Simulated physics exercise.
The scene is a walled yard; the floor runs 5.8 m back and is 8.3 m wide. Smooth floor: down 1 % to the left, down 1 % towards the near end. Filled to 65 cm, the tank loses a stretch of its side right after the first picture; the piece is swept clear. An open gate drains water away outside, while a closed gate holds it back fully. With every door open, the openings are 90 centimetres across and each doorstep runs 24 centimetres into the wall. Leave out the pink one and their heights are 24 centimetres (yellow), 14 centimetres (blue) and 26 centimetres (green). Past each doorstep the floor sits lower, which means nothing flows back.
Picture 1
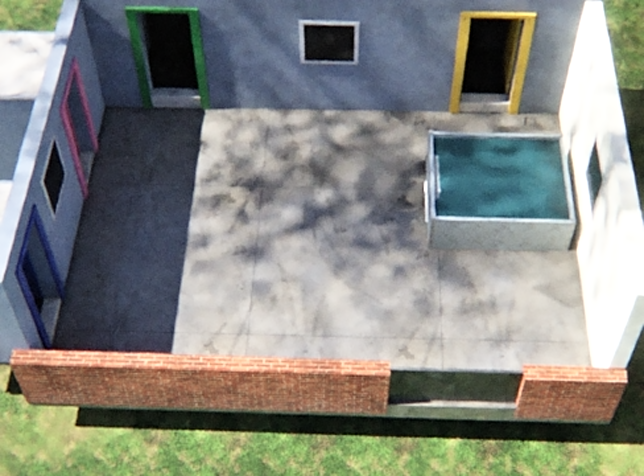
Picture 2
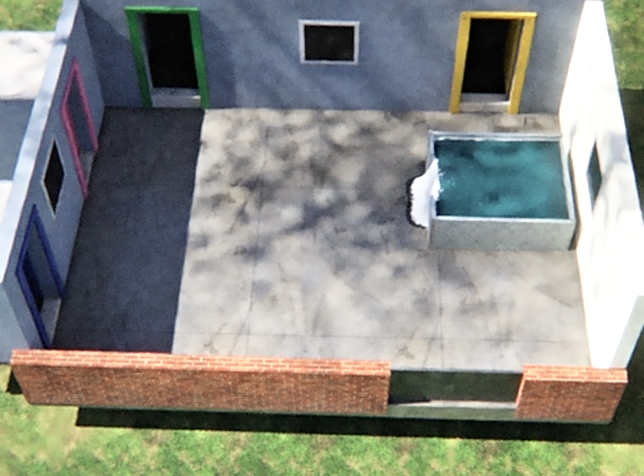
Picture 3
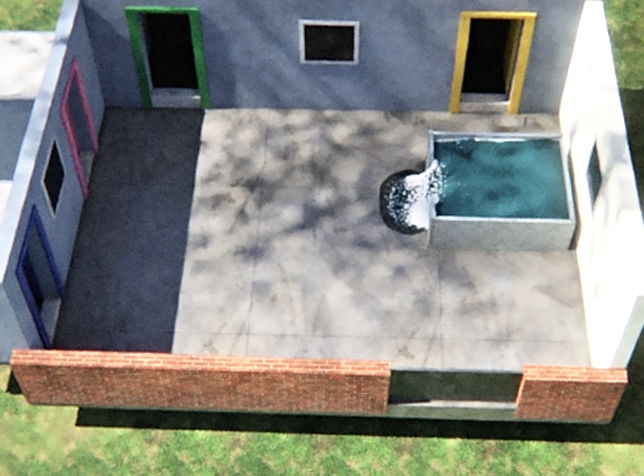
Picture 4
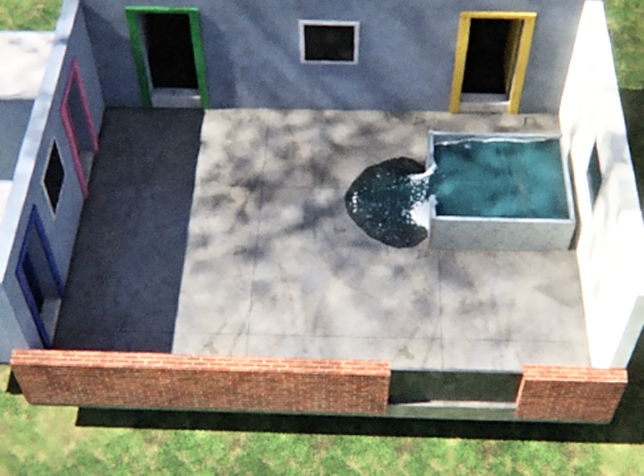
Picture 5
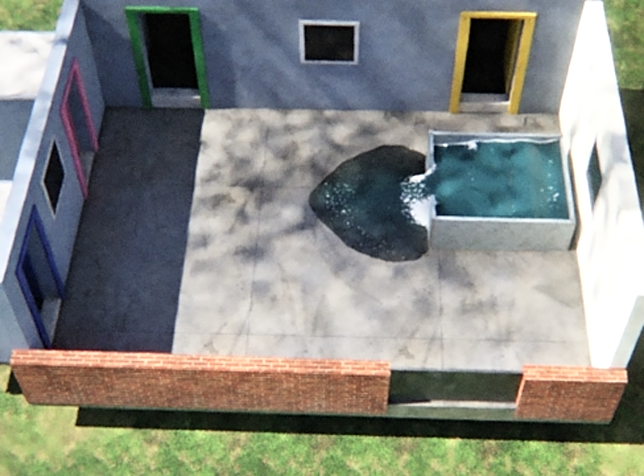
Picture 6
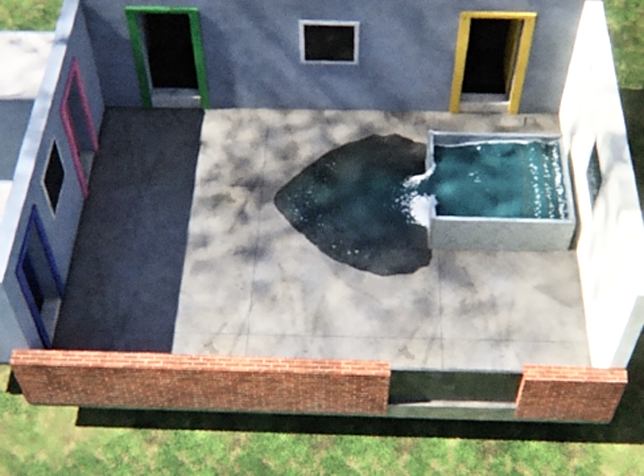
Water pours through a gap in the left side of a raised tank in a walled yard, then spreads leftward across the pale floor in a widening, pointed dark sheet, while the surface inside the tank ripples and foams.
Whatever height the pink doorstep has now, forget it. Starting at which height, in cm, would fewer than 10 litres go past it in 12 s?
Starting at roughly 14.5 cm.
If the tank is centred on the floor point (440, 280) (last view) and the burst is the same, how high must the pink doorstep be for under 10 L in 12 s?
Roughly 12.5 cm is needed.
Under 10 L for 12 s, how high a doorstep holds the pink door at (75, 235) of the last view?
Something near 13.0 cm.
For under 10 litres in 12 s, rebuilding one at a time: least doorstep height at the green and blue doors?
About 7.5 cm at green and about 13.0 cm at blue.
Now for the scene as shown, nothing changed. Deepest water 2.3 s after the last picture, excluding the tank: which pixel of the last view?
About (101, 129).
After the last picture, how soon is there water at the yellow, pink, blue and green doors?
Arrival: Yellow not within the 12 s, pink 1.4 s, blue 2.0 s, green 1.4 s.
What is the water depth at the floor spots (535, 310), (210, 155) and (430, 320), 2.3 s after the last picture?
Respectively 0 cm, 3 cm and 0 cm.
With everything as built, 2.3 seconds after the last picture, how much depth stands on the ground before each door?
Depth (cm): Yellow 0 / pink 17 / blue 13 / green 8.
Then, 0.7 s after the last picture water covers 30 % of the floor, deepest (38 cm) near (422, 204); it has not reached the pink door.
Then, 2.3 s after the last picture water covers 65 % of the floor, deepest (28 cm) near (101, 129); 17 cm at the pink door, 17 litres in over its 7 cm doorstep.
Then, 11.3 s after the last picture water covers 85 % of the floor, deepest (14 cm) near (44, 381); 9 cm at the pink door, 143 litres in over its 7 cm doorstep.
At the pink door as built, the water peaked near 18 cm, 3.1 s after the last picture.
With a doorstep of 13 cm, 21 litres would have come in within the 12 s; with 17.5 cm, 2 litres. So under 10 litres takes about 14.5 cm.
